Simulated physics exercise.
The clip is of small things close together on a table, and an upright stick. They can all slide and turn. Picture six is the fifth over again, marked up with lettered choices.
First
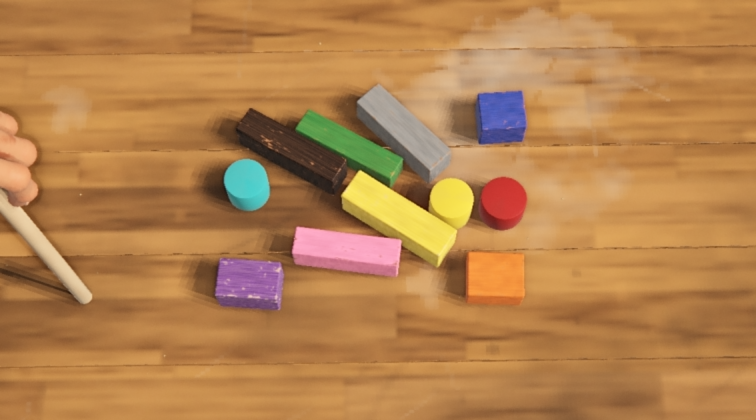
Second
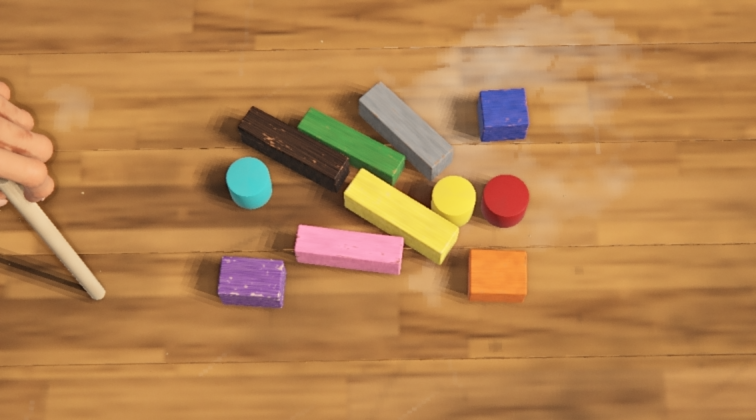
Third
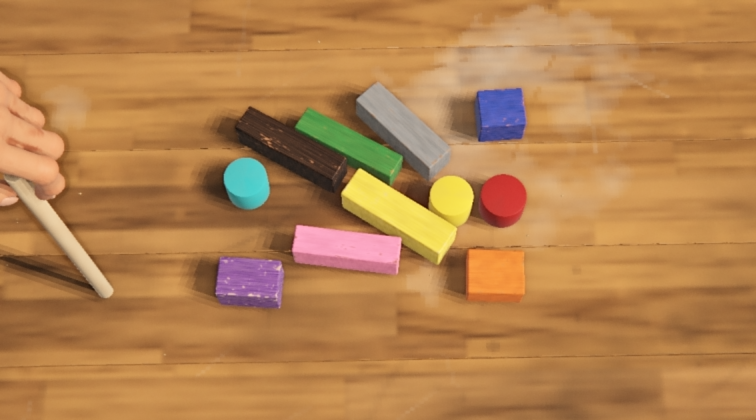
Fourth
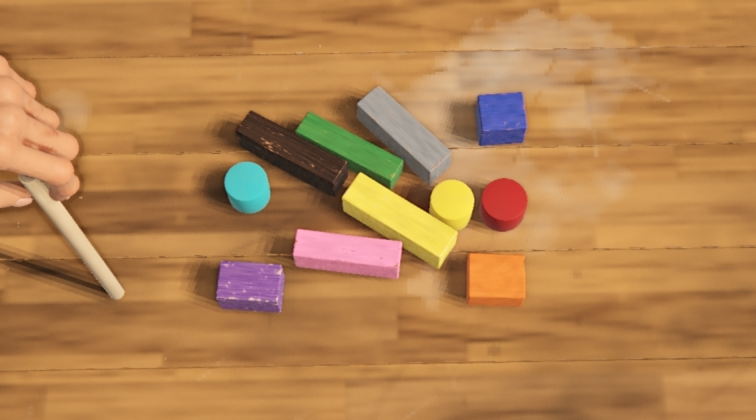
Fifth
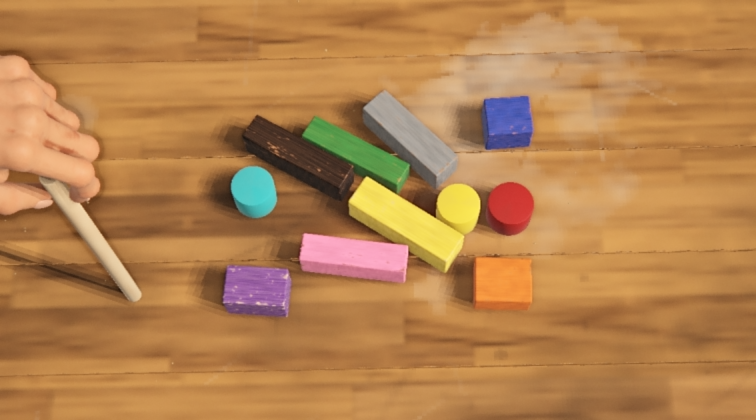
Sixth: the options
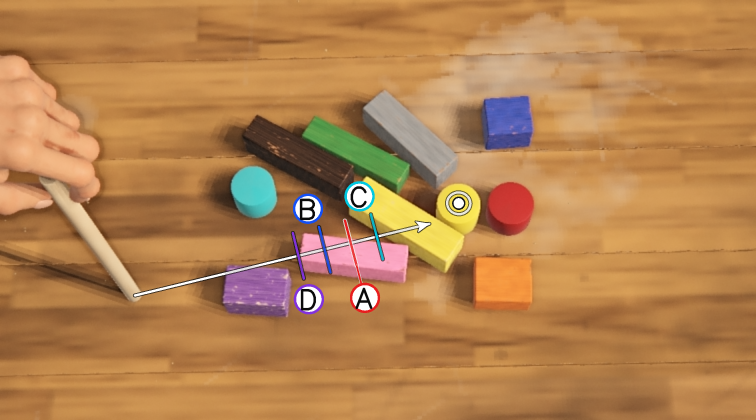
On a wooden surface, a hand at the left edge moves a pale stick slightly rightward toward a cluster of coloured bars, blocks and round pieces, which stay in the same arrangement while the view shifts a little.
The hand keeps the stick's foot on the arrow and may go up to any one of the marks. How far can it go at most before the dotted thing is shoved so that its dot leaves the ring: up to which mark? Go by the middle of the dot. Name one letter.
As far as tick C.
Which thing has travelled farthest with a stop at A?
The pink bar has gone farthest.
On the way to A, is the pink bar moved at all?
By then, yes.
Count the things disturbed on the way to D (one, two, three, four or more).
It has moved one.
On the marked copy, A at (350, 243); B at (325, 249); C at (377, 237); D at (299, 255); the arrow from (135, 296) to (429, 223); the white dot at (459, 203).
Taking C. A third of the way, foot of the stick (223, 274).
Two thirds of the way, foot of the stick (309, 254); purple block (280, 297); pink bar (367, 259).
When it is over, foot of the stick (377, 238); pink bar (421, 270); purple block (280, 297); the dot is still in its ring.
As for the rest, A keeps the dot in but is short; B keeps the dot in but is short; D keeps the dot in but is short.
